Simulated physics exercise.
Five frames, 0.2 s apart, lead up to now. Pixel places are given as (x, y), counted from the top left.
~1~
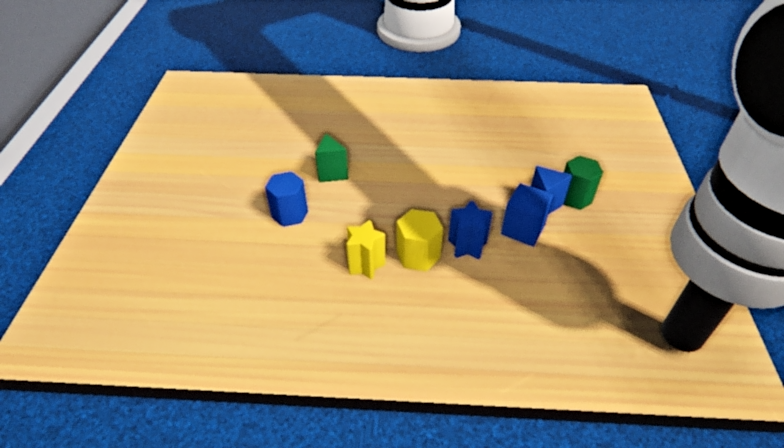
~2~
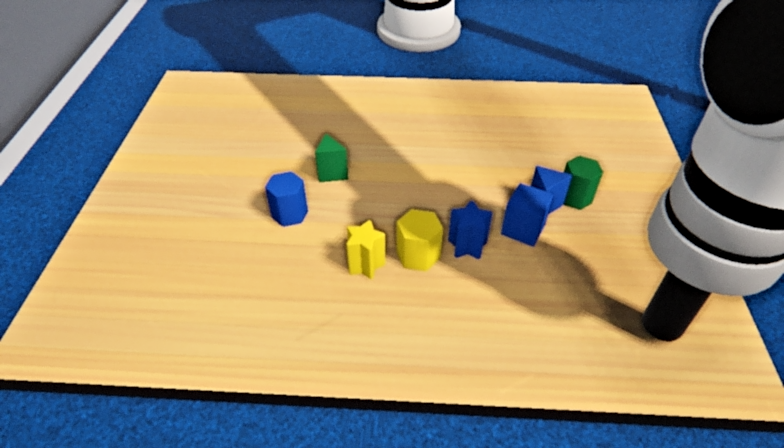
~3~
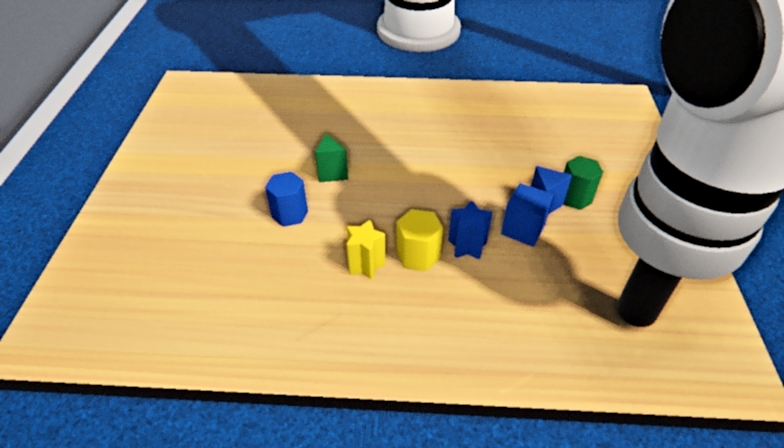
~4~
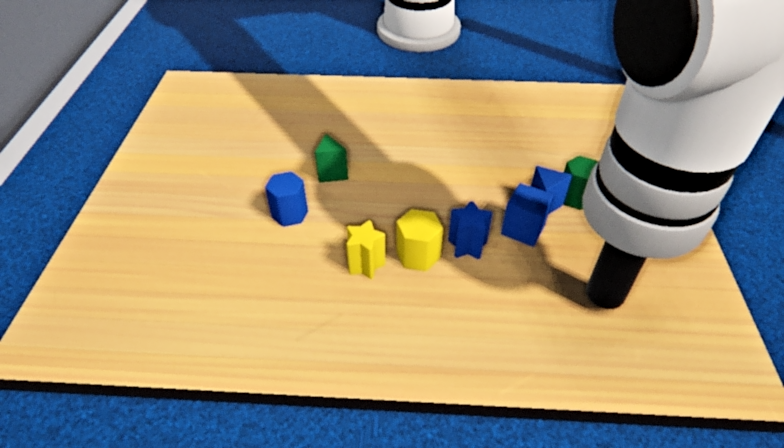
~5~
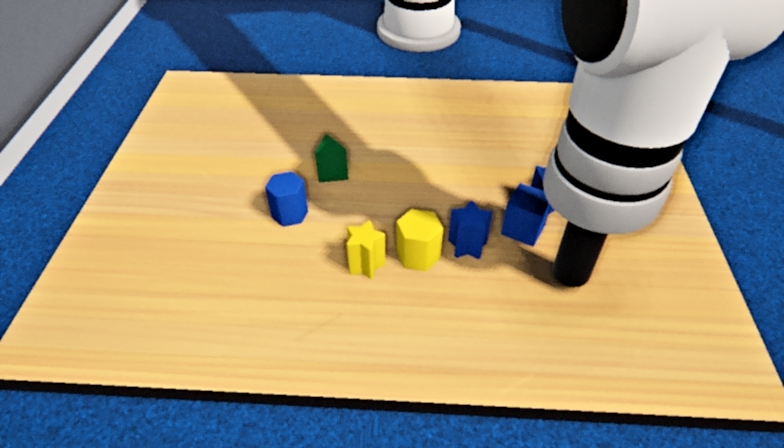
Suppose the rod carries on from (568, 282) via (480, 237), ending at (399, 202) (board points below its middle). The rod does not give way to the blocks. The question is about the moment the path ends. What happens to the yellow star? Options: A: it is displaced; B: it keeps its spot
B
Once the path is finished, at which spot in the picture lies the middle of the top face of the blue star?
The spot you're after is about (400, 197) in the image.
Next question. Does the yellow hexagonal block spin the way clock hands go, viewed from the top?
Going by the path, no.
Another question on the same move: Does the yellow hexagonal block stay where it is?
I believe not.
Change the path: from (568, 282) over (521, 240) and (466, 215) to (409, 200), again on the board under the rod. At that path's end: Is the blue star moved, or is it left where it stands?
It stays.
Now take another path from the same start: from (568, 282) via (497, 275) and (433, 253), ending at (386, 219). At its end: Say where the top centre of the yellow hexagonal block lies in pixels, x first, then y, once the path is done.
Its top centre is at about (360, 209).
The first path, step by step. One third of the way, rod (509, 243); nothing pushed yet.
Two thirds of the way, rod (452, 217); yellow hexagonal block (406, 225), turned 45° anticlockwise; blue star (426, 202), turned 45° anticlockwise.
At the end, rod (399, 195); yellow star in place; yellow hexagonal block (402, 227), turned 60° anticlockwise; blue star (400, 197), turned 95° anticlockwise.
